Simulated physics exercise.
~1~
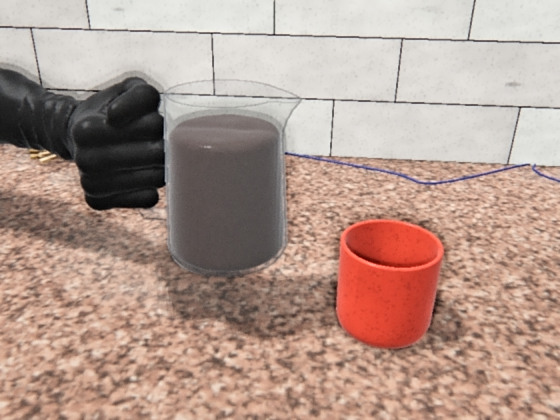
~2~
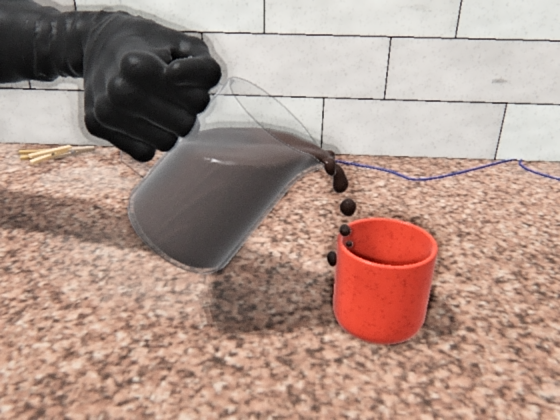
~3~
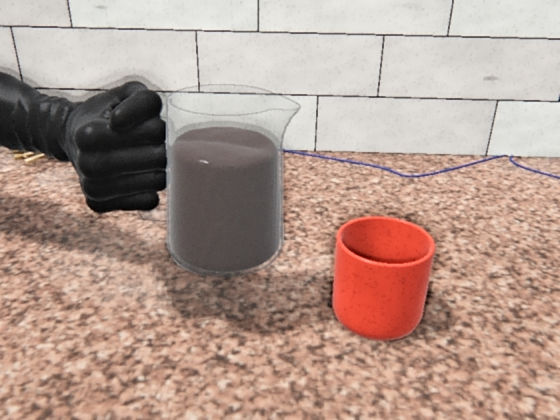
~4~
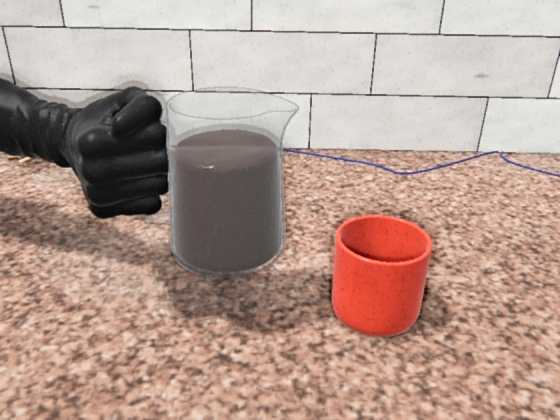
A black-gloved hand holds a clear glass jug of dark greyish-brown coffee at the left of a speckled pinkish-brown countertop, seen from slightly above. A red mug stands to the right, with white wall tiles and a thin blue cord behind. The hand raises and tips the jug to the right, and dark drops fall from its spout toward the mug, some at its left rim. The jug is then brought level again as the view drifts slightly sideways. It ends upright, still mostly full, beside the mug, whose contents stay hidden.
